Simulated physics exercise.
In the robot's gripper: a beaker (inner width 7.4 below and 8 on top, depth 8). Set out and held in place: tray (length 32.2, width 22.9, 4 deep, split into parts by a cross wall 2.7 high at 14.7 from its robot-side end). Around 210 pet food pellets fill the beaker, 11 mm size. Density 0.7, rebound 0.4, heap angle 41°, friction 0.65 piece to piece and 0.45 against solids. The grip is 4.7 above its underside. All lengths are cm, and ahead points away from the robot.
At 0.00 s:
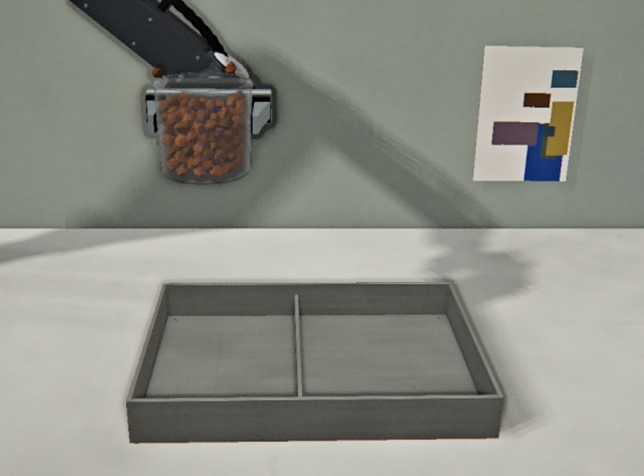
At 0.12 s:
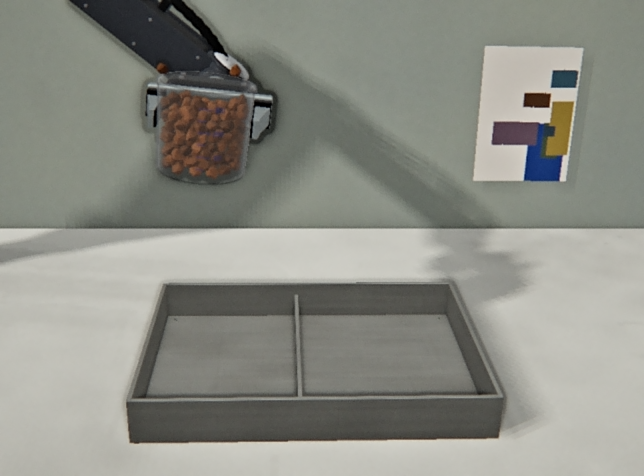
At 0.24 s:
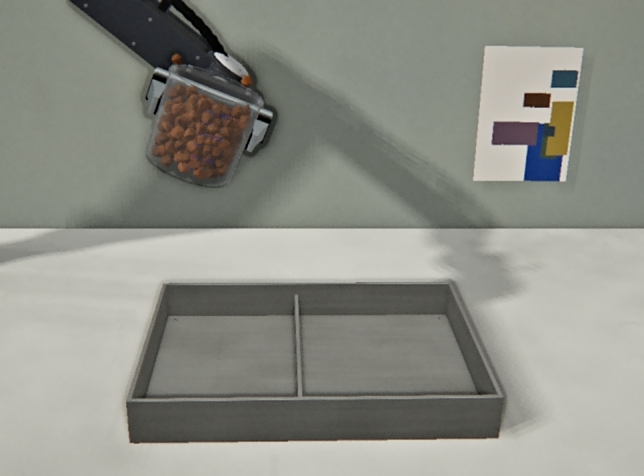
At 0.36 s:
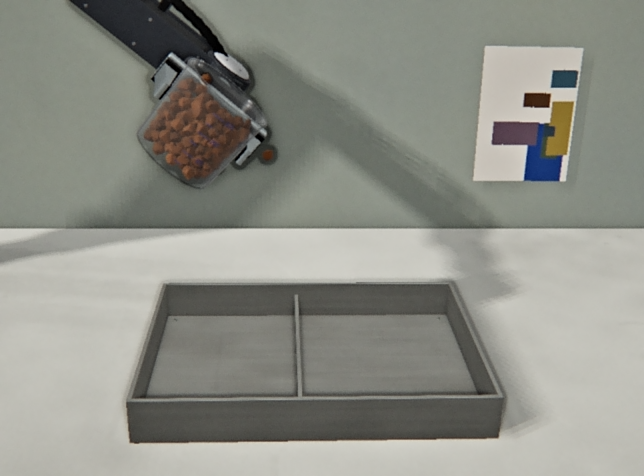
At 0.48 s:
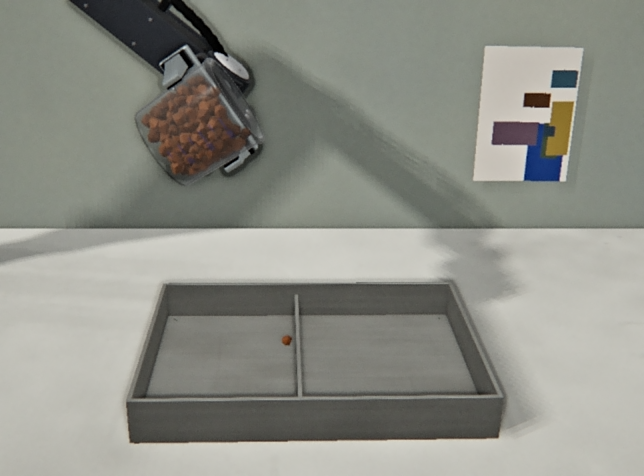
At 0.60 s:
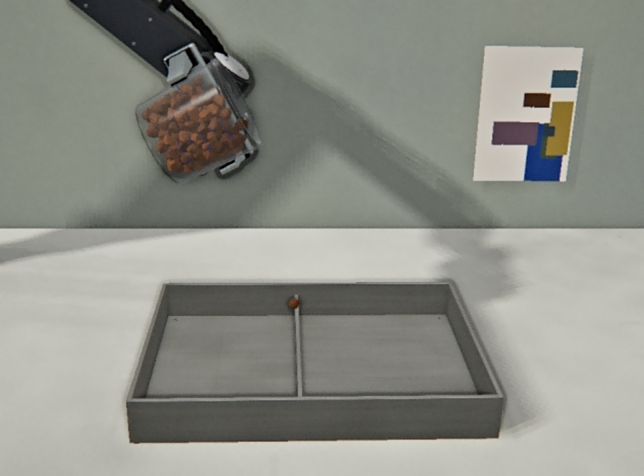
A clear beaker full of brown pellets, held by a robot arm above a divided gray tray, tilted steadily to the right, and a single pellet dropped out and landed near the tray's divider.
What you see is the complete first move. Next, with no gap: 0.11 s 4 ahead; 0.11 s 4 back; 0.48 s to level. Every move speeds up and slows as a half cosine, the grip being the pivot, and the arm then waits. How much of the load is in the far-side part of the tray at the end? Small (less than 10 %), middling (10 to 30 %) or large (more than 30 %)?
A middling share, 10 to 30 %, ends in the far-side part of the tray.
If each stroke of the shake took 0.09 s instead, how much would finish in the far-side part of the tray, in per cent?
Then about 25 per cent.
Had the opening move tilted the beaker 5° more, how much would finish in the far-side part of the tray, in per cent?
It would be near 20 per cent.
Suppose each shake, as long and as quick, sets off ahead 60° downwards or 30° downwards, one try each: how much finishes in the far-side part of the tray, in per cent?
Some 0 and 10 per cent.
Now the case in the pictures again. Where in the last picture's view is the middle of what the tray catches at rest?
Near (372, 359).
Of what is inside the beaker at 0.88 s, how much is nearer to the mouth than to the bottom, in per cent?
About 45 per cent.
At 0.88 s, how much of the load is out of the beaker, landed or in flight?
About 20 per cent by then.
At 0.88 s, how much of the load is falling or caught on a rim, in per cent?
Roughly 21 per cent.
After 0.88 s, tilted 60° forward, highest piece 27 above the table; 165 in the beaker, 1 in the far-side part, 43 in flight or on a rim.
After 1.16 s, tilted 12° forward, highest piece 29 above the table; 163 in the beaker, 39 in the far-side part, 7 in the robot-side part.
After 1.50 s, level, highest piece 30 above the table; 163 in the beaker, 39 in the far-side part, 7 in the robot-side part.
After 2.55 s, level, highest piece 30 above the table; 163 in the beaker, 39 in the far-side part, 7 in the robot-side part.
At rest, 163 in the beaker, 39 in the far-side part, 7 in the robot-side part. That is 19 % in the far-side part of the tray.
